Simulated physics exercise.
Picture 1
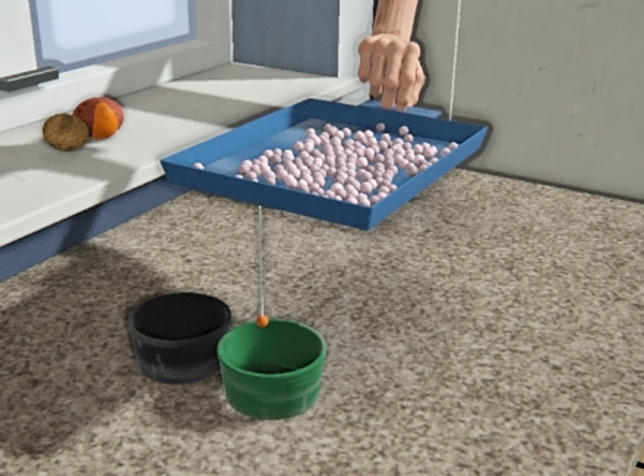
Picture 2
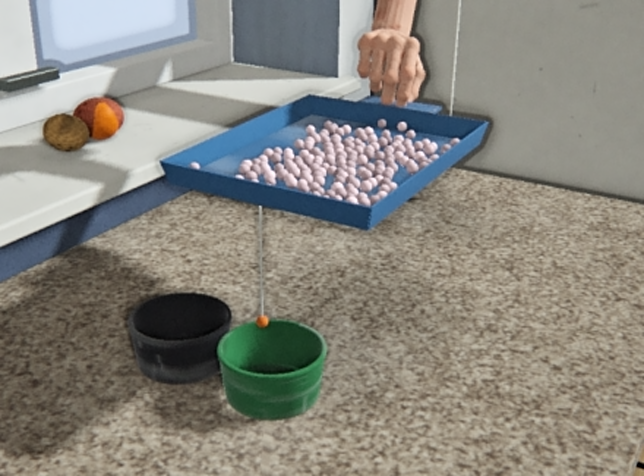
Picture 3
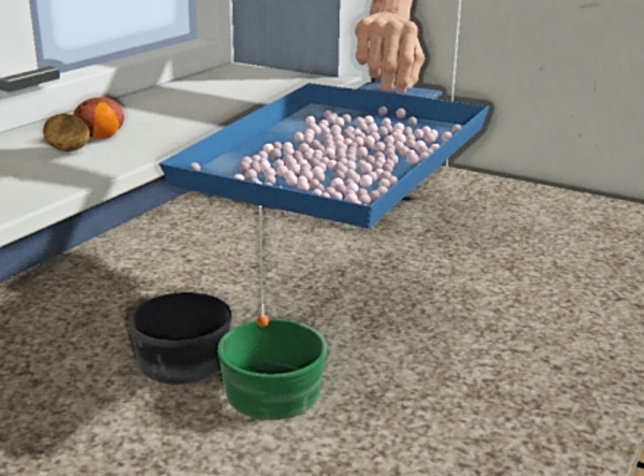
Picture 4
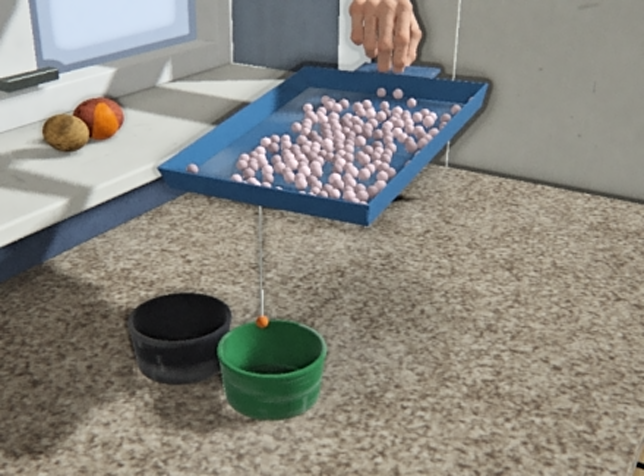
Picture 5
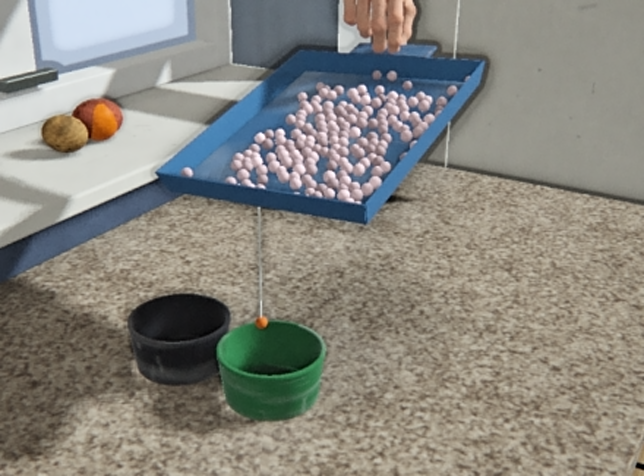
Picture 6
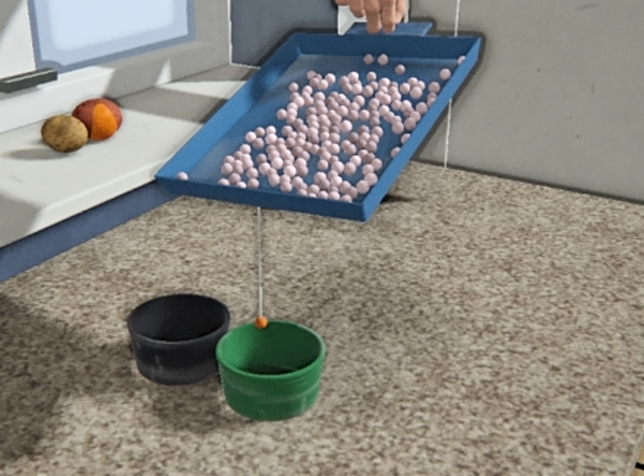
On a speckled countertop, a hand raising the far side of a blue tray of pale pink beads above two bowls.
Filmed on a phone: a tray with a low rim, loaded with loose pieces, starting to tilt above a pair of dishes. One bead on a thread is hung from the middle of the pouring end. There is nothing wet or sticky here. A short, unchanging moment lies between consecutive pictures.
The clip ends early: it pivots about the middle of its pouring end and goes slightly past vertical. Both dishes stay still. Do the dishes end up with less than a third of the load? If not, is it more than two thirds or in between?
No, in between.
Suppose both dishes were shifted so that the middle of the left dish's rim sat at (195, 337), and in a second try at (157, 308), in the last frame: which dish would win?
Try one: The dish on the left-hand side; try two: The dish on the left-hand side.
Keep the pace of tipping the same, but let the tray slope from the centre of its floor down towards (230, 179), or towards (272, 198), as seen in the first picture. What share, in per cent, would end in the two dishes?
Somewhere close to 90 % the first time, 20 % the second.
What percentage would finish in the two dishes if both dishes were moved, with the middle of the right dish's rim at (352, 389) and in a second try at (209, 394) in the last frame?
20% for the first placement, 20% for the second.
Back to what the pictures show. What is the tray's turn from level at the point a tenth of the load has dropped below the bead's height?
Angle reached: About 75°.
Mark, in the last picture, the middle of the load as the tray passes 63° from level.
Around (222, 182).
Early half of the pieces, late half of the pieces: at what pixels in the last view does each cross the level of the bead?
Around (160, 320) first; around (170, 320) second.
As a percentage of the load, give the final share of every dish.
Left dish: 50; right dish: 0 percent.
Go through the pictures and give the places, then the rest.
The first picture shows corners of the pouring end near (168, 159) and (369, 204), level; middle of the load near (341, 166), sugar pearls; left dish near (149, 356); right dish near (242, 390); bead on its thread near (262, 321).
The second picture shows corners of the pouring end near (168, 160) and (369, 204), level; middle of the load near (342, 164).
The third picture shows corners of the pouring end near (167, 162) and (368, 202), tipped barely, lowest at the left corner; middle of the load near (341, 157).
The fourth picture shows corners of the pouring end near (166, 166) and (365, 201), tipped a little, lowest at the left corner; middle of the load near (339, 148).
The fifth picture shows corners of the pouring end near (163, 170) and (362, 200), tipped clearly, lowest at the left corner; middle of the load near (334, 141), near a quarter on the move.
The sixth picture shows corners of the pouring end near (162, 173) and (360, 199), tipped clearly, lowest at the left corner; middle of the load near (325, 137), all but a few on the move; left dish near (148, 357); right dish near (241, 391).
Shortly afterwards, tray tipped steeply; the bulk on the tray; only a few in the left dish; only a few outside both; a little in the air.
Next, tray tipped right over; a little on the tray; only a few in the right dish; near a third in the left dish; near a quarter outside both; near a quarter in the air.
Some moments later, tray tipped past a quarter turn; only a few in the right dish; near half in the left dish; near half outside both.
In the end, tray tipped past a quarter turn; only a few in the right dish; near half in the left dish; near half outside both.
